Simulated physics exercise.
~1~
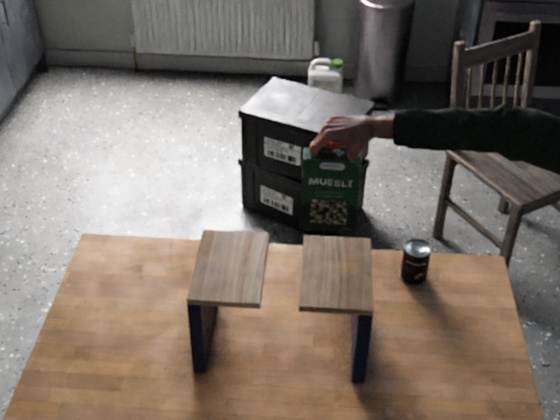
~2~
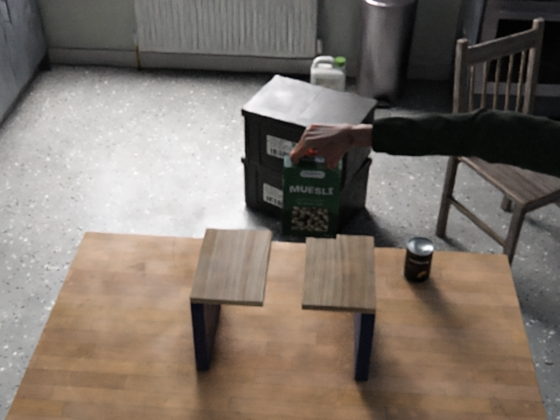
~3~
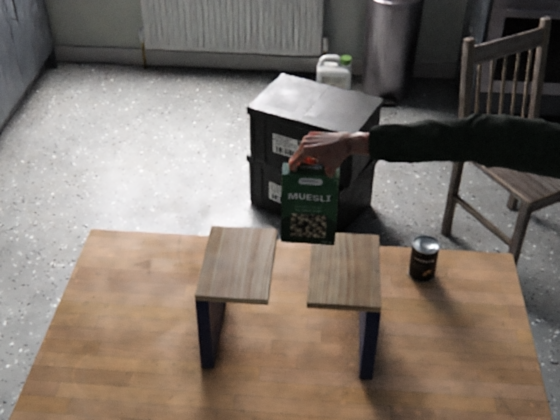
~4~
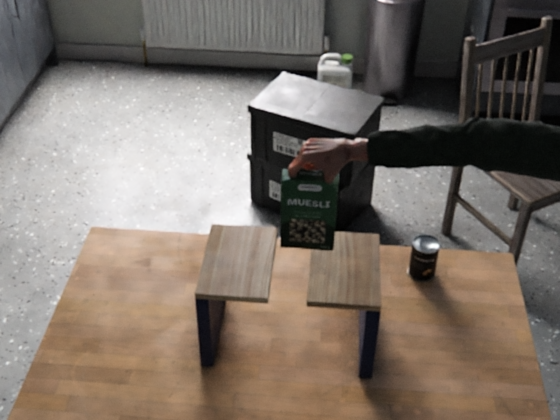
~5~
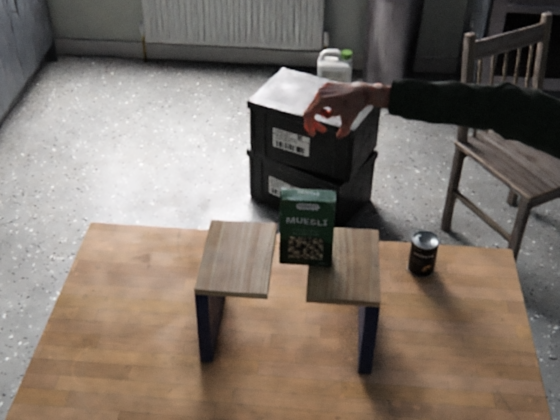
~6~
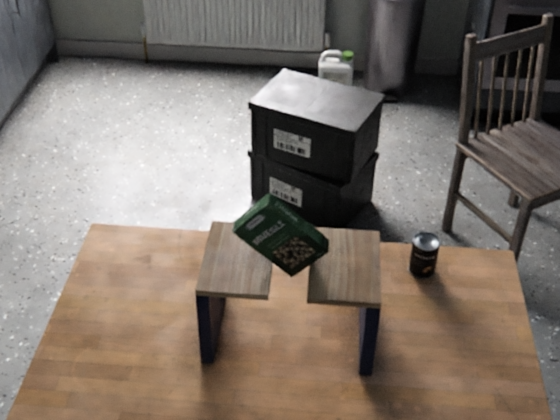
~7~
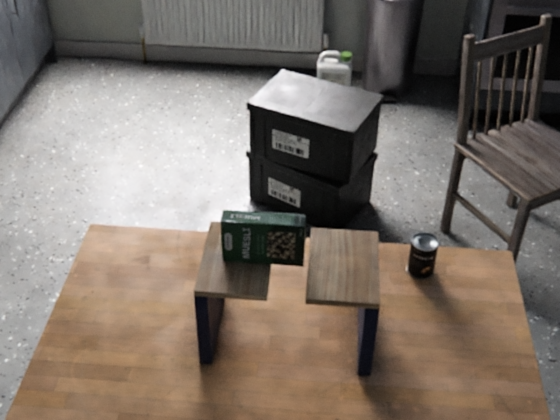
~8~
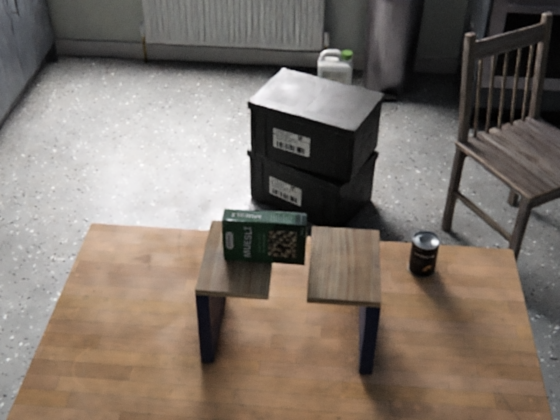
Green muesli packet lowered upright by a hand over the gap between two small stands, released, tipping left and settling on its side on top.
